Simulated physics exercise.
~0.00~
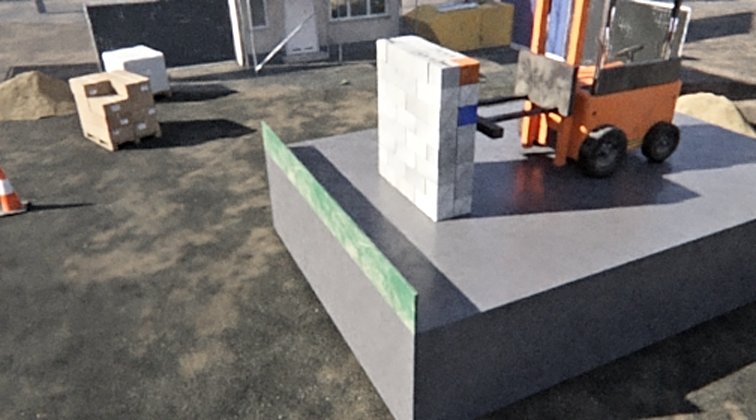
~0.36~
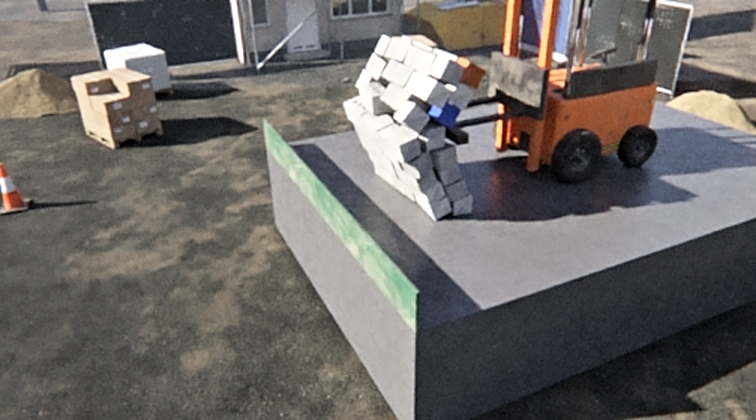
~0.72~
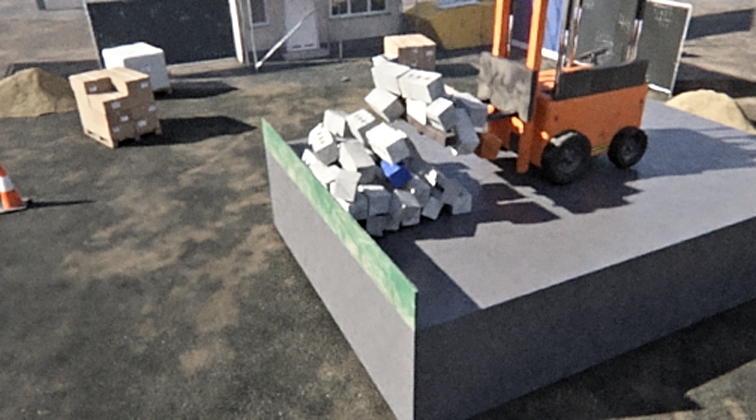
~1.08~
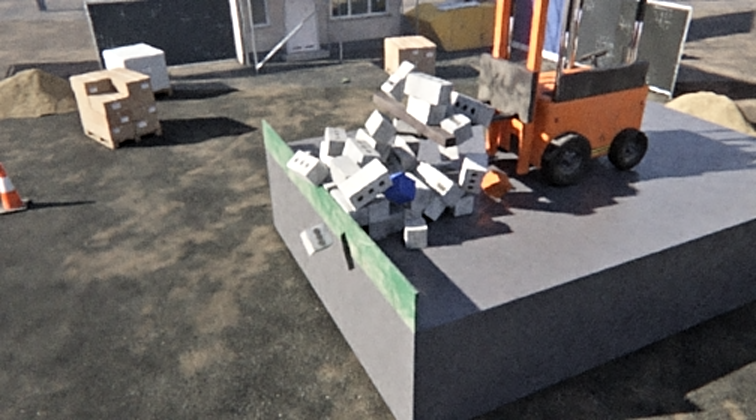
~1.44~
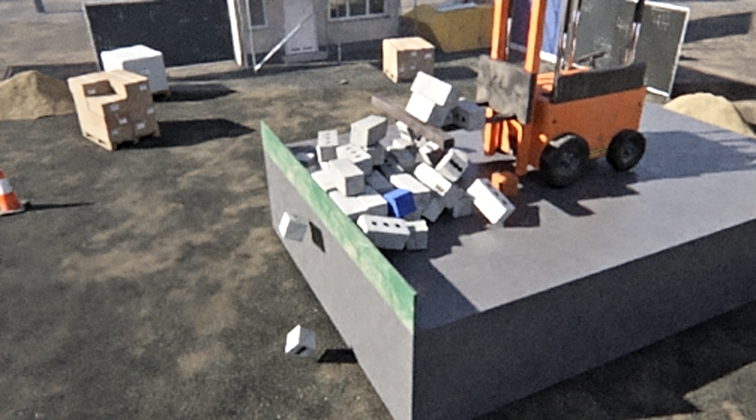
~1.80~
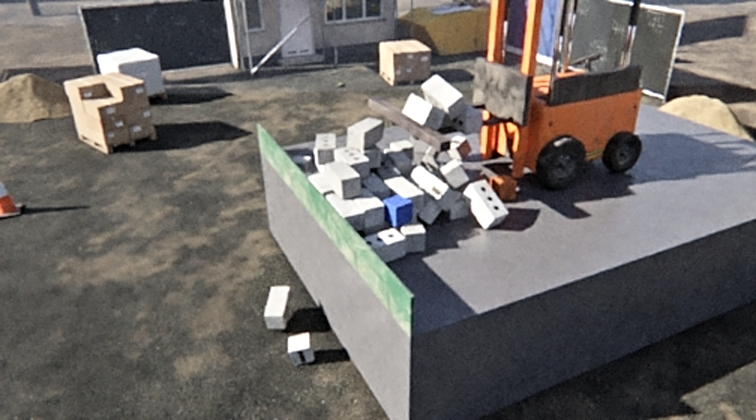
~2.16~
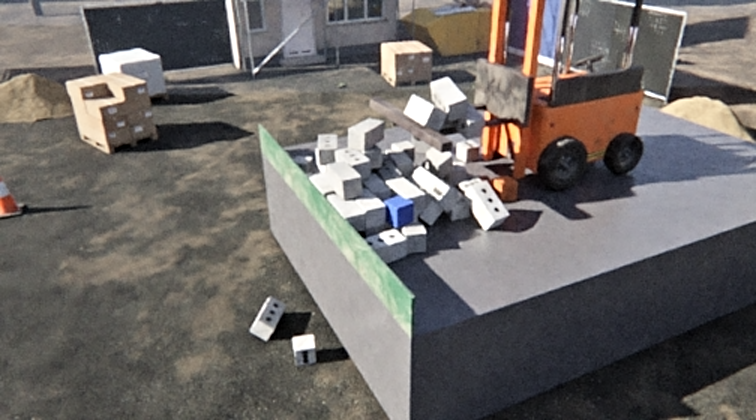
Orange forklift pushing a beam into a stacked block wall, toppling it into a heap, two blocks dropping over the green-edged board.
